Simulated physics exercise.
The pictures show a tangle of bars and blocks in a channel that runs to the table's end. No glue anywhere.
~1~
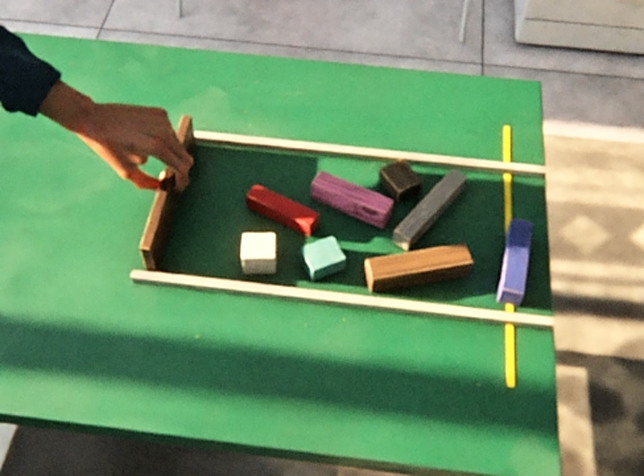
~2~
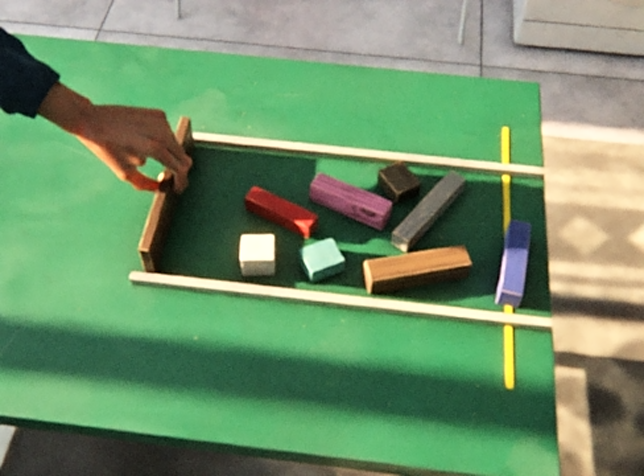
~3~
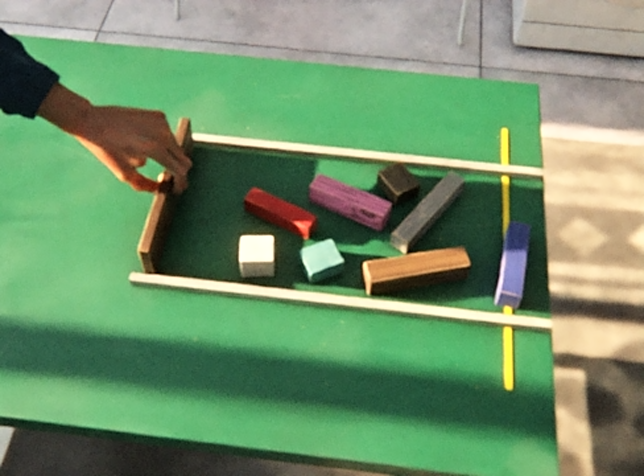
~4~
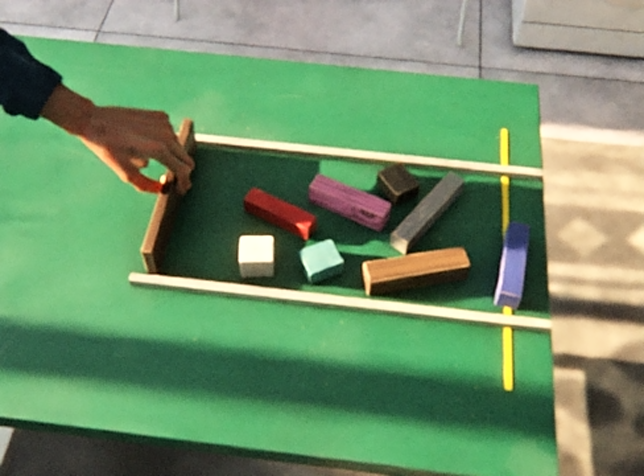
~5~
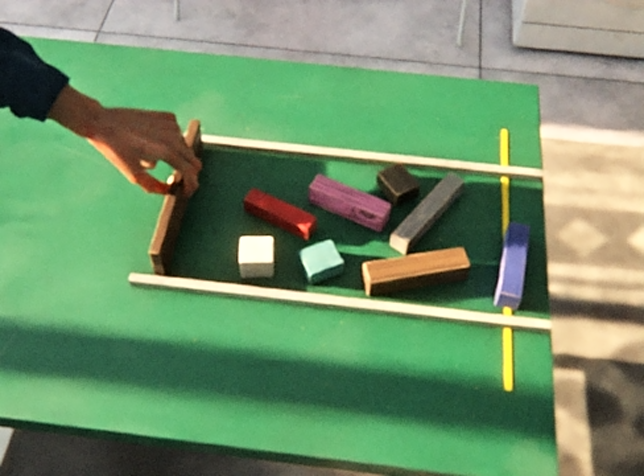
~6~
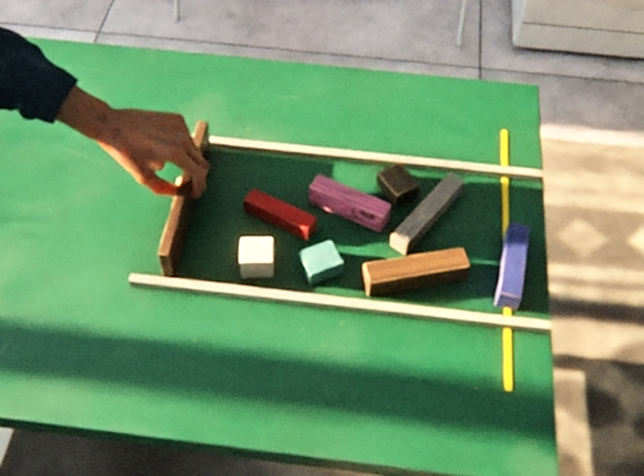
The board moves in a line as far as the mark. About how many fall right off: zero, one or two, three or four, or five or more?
As it turns out, the number that fall off is three or four.
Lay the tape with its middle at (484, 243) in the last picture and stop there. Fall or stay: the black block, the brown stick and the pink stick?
The black block does not fall, the brown stick is lost, the pink stick is kept.
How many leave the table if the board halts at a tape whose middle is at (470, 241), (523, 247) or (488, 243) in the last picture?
It would be 2, 6 and 3.
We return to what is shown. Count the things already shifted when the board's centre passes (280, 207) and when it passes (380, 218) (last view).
By then 3, and 8.
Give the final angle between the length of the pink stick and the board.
Some 30 degrees.
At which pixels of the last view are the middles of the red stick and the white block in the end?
About (536, 257), and the other about (526, 290).
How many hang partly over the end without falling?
That would be 2.
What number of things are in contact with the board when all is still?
4 of them.
Soon after, none off yet; blue bar at rest near (513, 265); grey bar at rest near (428, 212); brown stick at rest near (416, 272).
After that, none off yet; blue bar displaced a little near (547, 261); grey bar displaced a little near (463, 223); brown stick displaced about its own width near (489, 278).
And then, one off so far; blue bar on its way down near (536, 459); grey bar displaced about its own width near (522, 228); brown stick displaced about its own width near (560, 276).
In the end, the number that fall off is three or four; gone, turquoise block, brown stick, grey bar and blue bar.
